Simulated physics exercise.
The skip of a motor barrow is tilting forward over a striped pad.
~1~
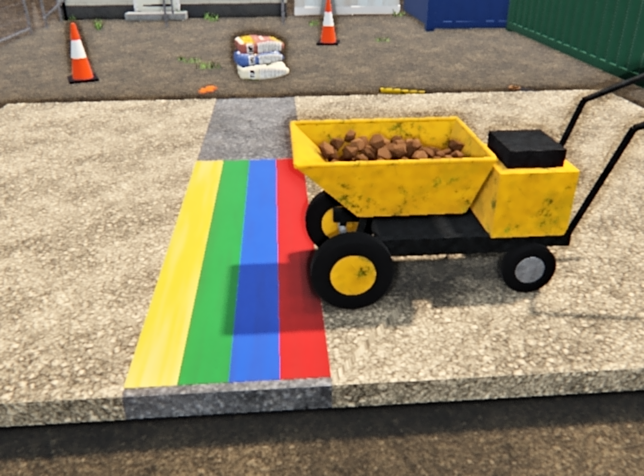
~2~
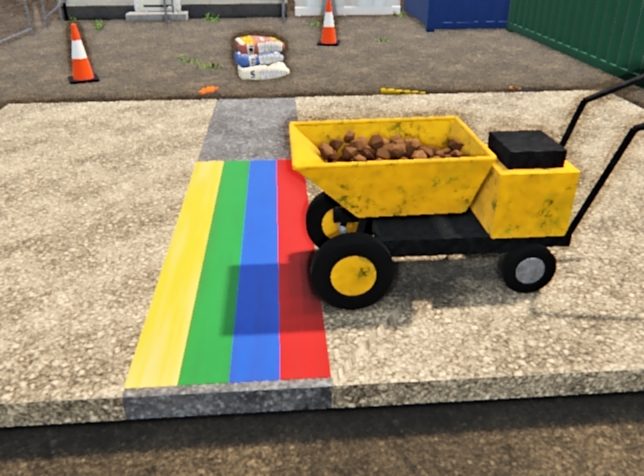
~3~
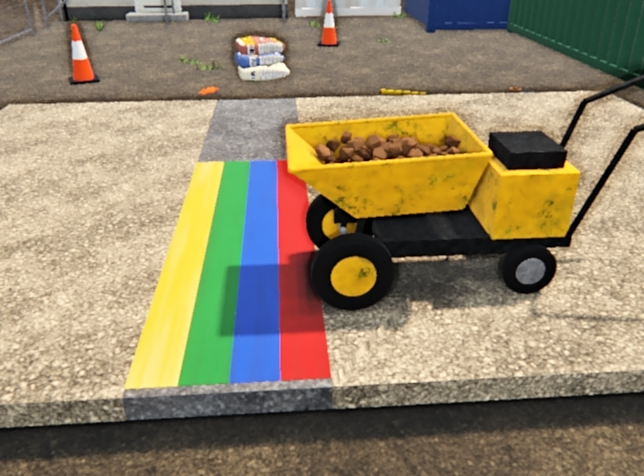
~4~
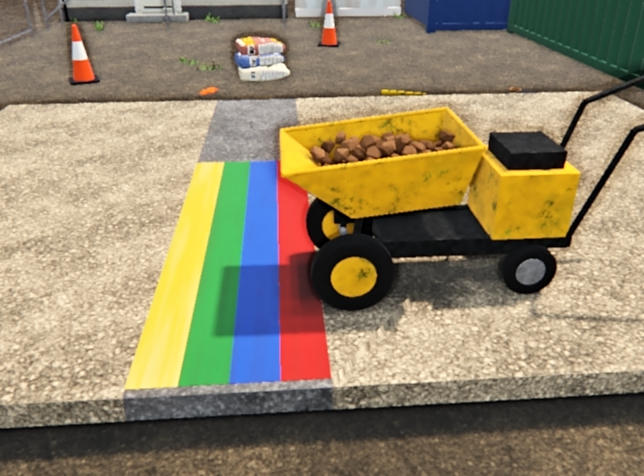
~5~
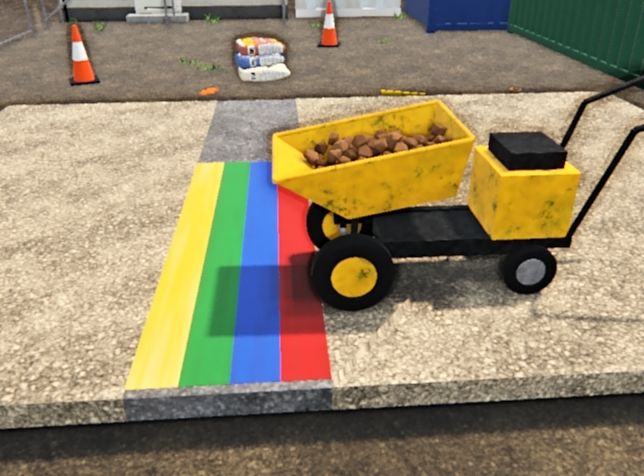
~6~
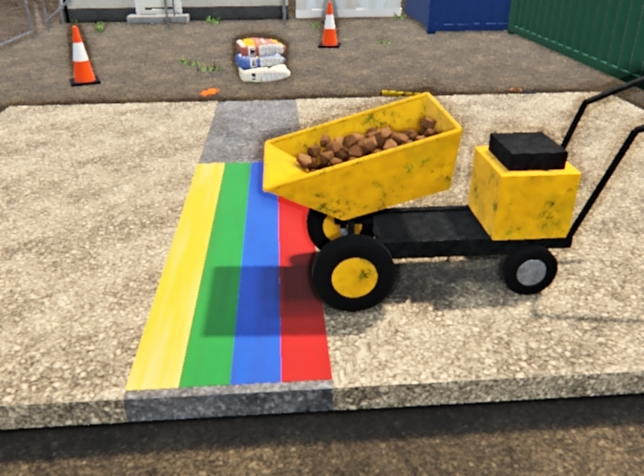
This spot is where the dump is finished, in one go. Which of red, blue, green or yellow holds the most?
Yellow.
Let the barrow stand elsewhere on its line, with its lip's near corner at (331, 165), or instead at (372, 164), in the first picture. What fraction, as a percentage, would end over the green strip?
First spot 30 per cent, second spot 20 per cent.
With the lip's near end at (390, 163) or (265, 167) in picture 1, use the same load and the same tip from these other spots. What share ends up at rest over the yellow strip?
First spot: 10 %, second spot: 30 %.
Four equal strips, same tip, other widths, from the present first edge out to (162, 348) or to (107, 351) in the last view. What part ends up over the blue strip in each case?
0 % and 0 %.
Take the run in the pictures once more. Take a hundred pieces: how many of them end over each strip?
The red strip gets close to 0, the blue strip close to 0, the green strip close to 20 and the yellow strip close to 35.
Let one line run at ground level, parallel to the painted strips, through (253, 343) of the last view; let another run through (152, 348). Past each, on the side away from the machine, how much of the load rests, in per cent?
The first comes to 70 %, the second to 30 %.
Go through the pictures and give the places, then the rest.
The first picture shows lip of the skip at (297, 166), level; top of the load at (392, 154), clay clods; red strip at (302, 334); blue strip at (256, 336); green strip at (209, 339); yellow strip at (162, 341).
The second picture shows lip of the skip at (295, 167), level; top of the load at (391, 154).
The third picture shows lip of the skip at (291, 170), tipped barely; top of the load at (407, 146).
The fourth picture shows lip of the skip at (284, 175), tipped a little; top of the load at (400, 143).
The fifth picture shows lip of the skip at (275, 181), tipped a little; top of the load at (411, 145).
The sixth picture shows lip of the skip at (266, 189), tipped clearly; top of the load at (402, 141); red strip at (304, 337); blue strip at (257, 339); green strip at (211, 341); yellow strip at (163, 343).
Soon after the last picture, skip tipped steeply; all in the skip.
A little later, skip tipped right over; about two thirds in the skip; about a quarter over the green strip; a small part over the yellow strip; a stray few off the paint.
Later still, skip tipped right over; about a quarter in the skip; about a quarter over the green strip; about a third over the yellow strip; about a quarter off the paint.
At rest, skip tipped right over; about a quarter in the skip; none over the red strip; none over the blue strip; about a quarter over the green strip; about a third over the yellow strip; about a quarter off the paint.
